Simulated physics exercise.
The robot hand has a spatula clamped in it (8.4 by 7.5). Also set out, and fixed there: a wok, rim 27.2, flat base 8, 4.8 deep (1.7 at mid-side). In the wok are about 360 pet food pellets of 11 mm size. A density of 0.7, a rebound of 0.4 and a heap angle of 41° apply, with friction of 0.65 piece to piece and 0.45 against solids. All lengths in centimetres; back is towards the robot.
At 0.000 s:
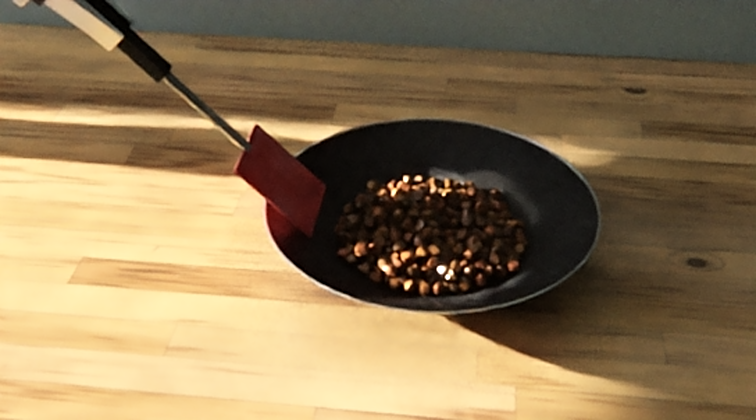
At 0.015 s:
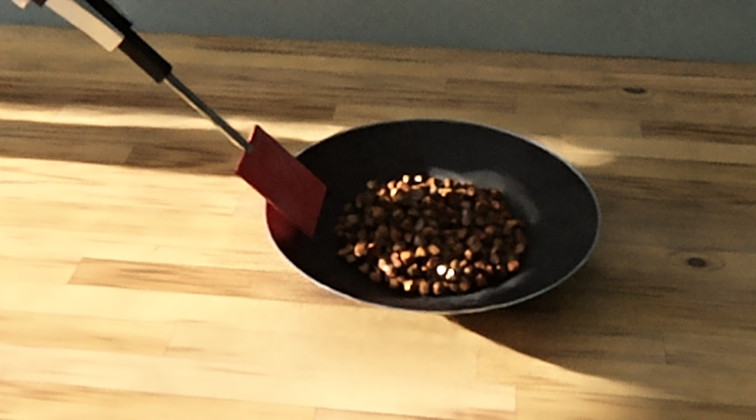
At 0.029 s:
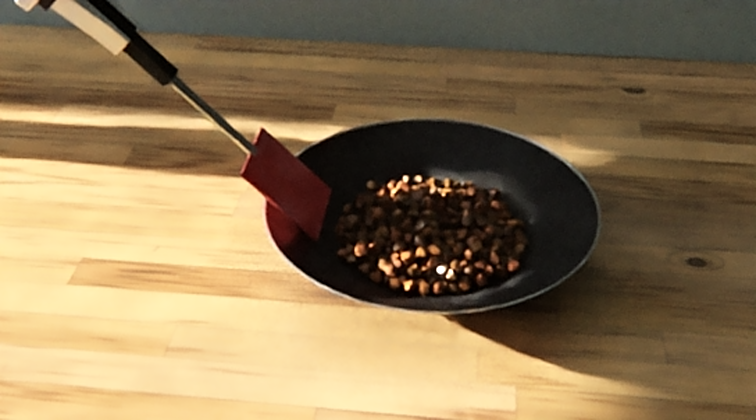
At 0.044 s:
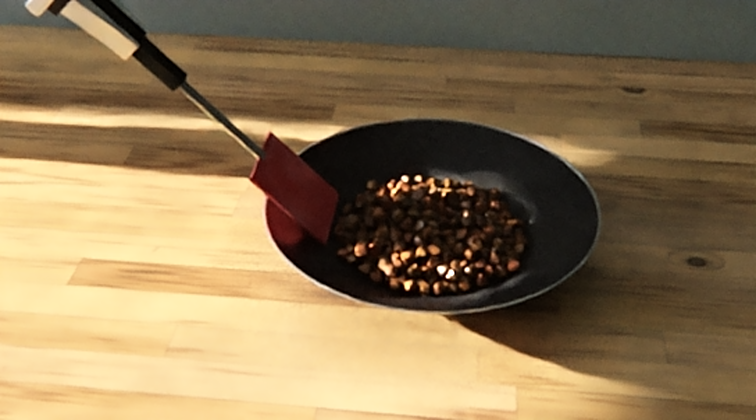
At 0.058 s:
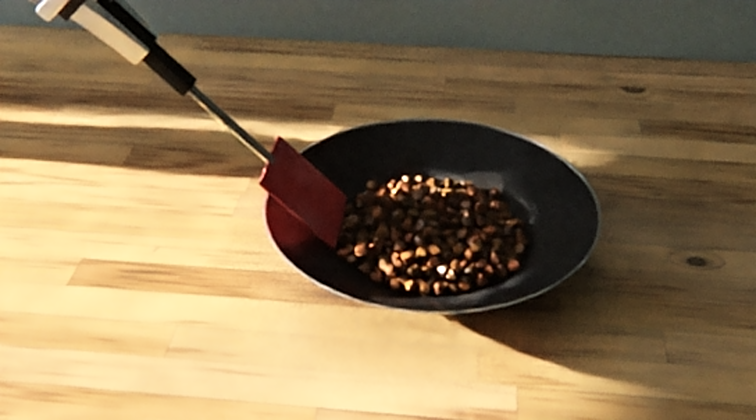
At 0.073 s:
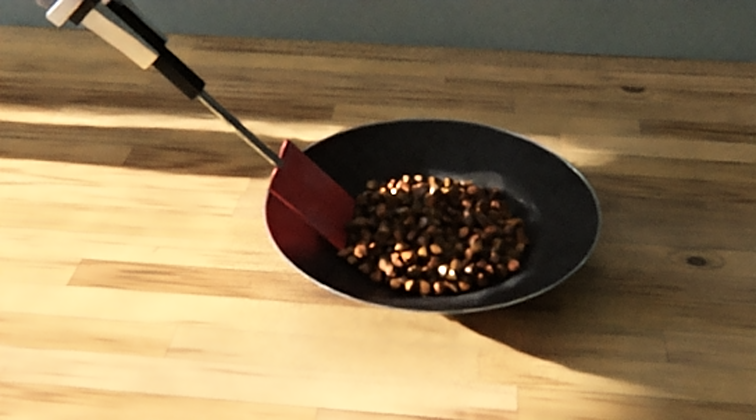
Red spatula held by a robot hand sliding slowly rightward inside a dark wok, nudging the edge of a brown pellet pile.
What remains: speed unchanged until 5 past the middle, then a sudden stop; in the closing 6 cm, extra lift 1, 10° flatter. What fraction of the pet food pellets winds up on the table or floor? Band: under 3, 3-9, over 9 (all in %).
3-9 %.
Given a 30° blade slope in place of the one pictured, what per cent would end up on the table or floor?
It would be near 10 per cent.
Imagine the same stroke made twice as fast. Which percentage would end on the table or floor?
Then around 15 percent would finish on the table or floor.
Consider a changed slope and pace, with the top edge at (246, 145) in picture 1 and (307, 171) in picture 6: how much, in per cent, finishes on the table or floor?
Close to 15 in a hundred.
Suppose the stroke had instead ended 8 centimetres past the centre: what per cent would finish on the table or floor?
That would give close to 25 per cent.
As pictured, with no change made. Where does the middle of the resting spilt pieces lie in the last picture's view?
Close to (646, 259) in pixels.
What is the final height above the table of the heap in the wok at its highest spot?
6.5 cm.
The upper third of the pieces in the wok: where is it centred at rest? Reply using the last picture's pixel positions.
Somewhere around (550, 215) in the last picture.
After 0.16 s, sloping 46°, highest piece 4 above the table; 363 in the wok.
After 0.25 s, sloping 41°, highest piece 6 above the table; 363 in the wok.
After 0.49 s, sloping 36°, highest piece 6 above the table; 344 in the wok, 18 on the table or floor, 1 on the blade or in flight.
After 1.54 s, sloping 36°, highest piece 6 above the table; 343 in the wok, 20 on the table or floor.
At rest, 343 in the wok, 20 on the table or floor. That is 6 % on the table or floor.
